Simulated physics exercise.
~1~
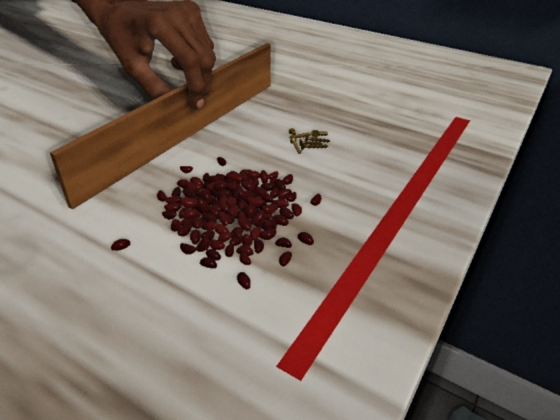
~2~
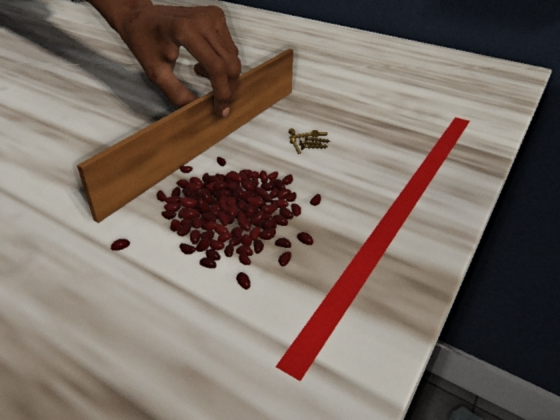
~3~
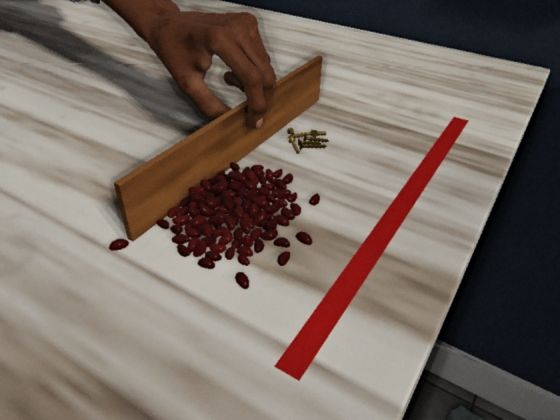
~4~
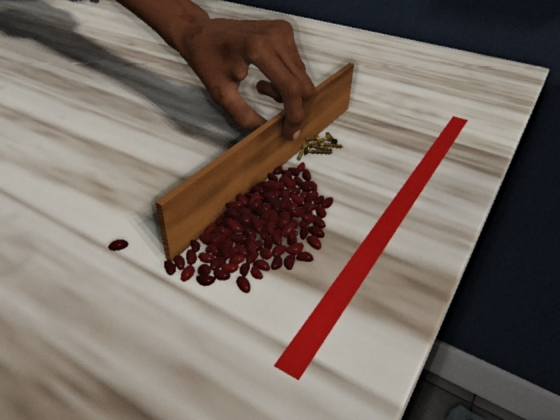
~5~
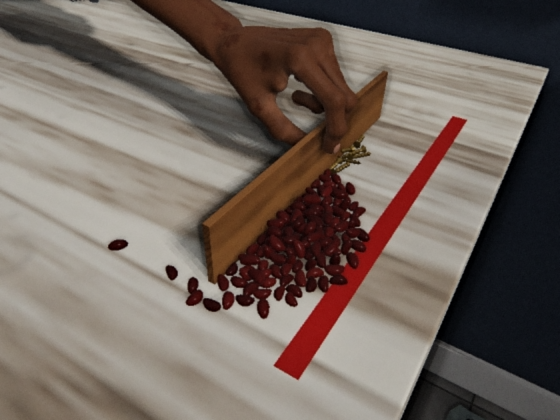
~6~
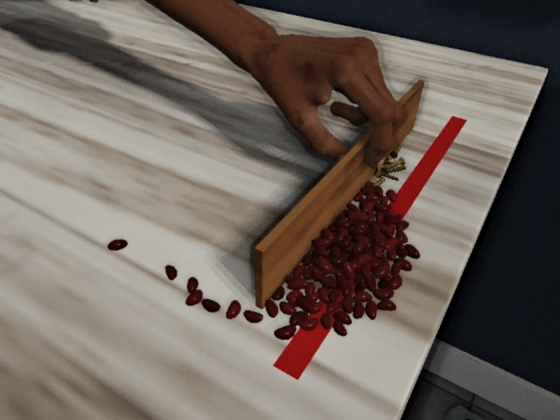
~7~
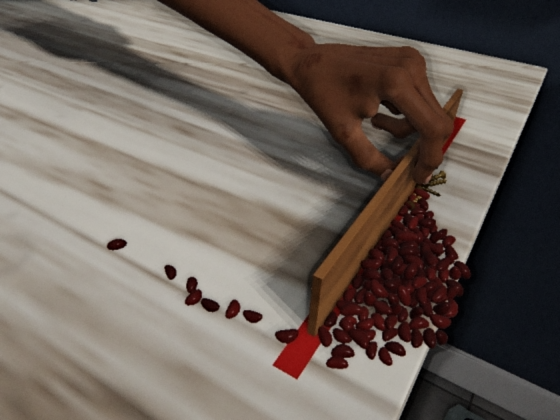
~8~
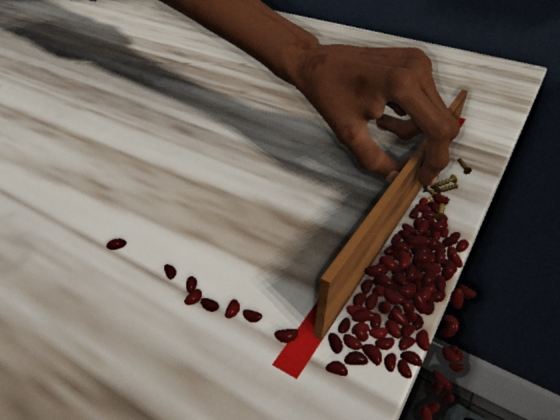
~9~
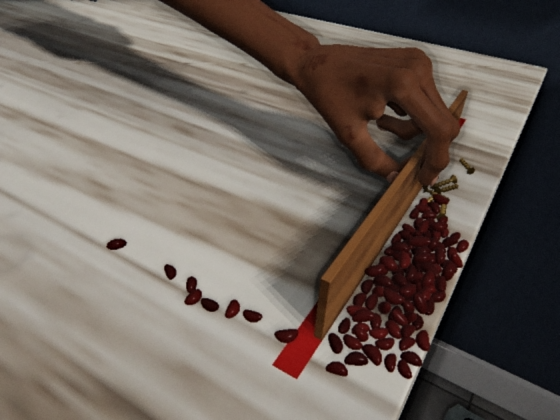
On a pale tabletop, a hand pushes red beans rightward with wood, spilling some off the edge.
